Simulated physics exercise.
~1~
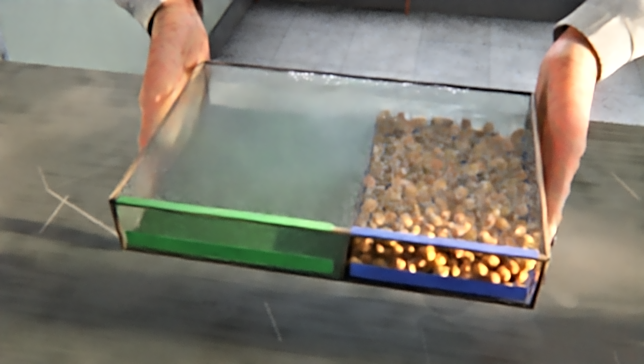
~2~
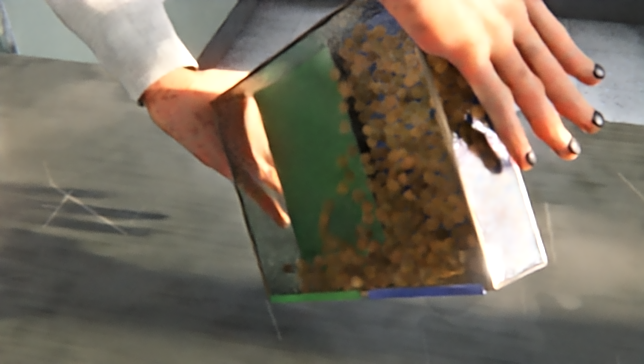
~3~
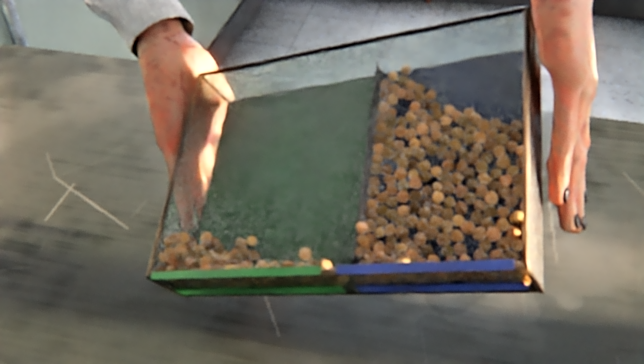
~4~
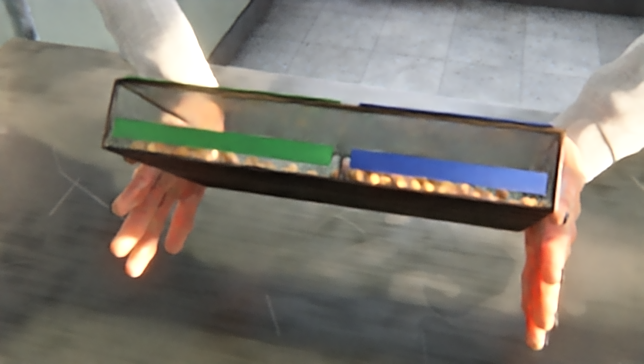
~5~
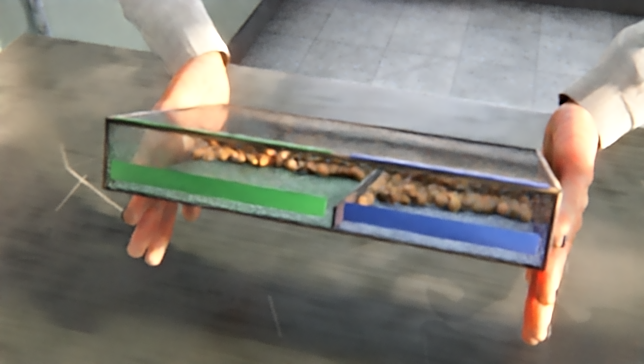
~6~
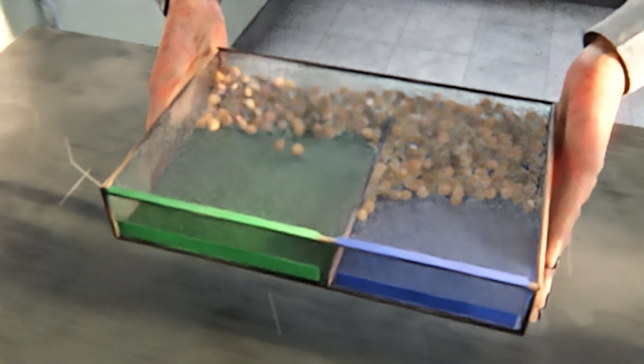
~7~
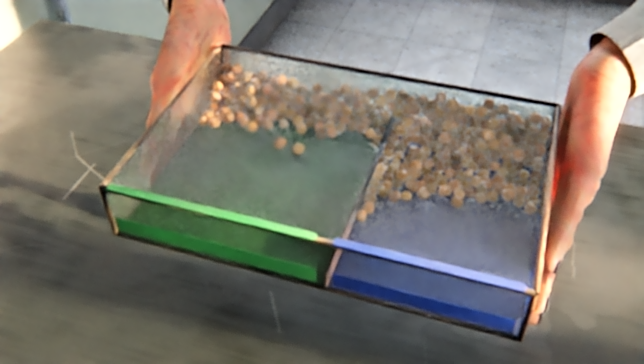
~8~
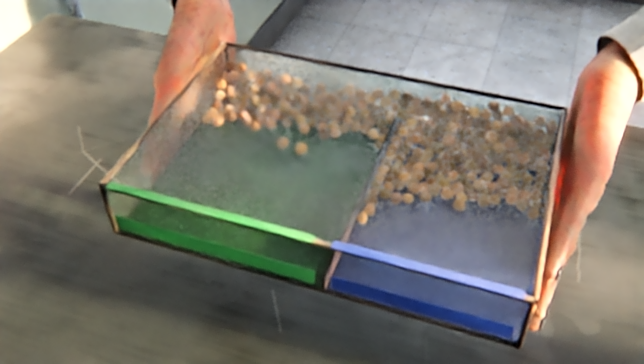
Two hands tilting a clear-lidded box of roasted chickpeas twice, some spilling from blue into green, then holding it level and still.
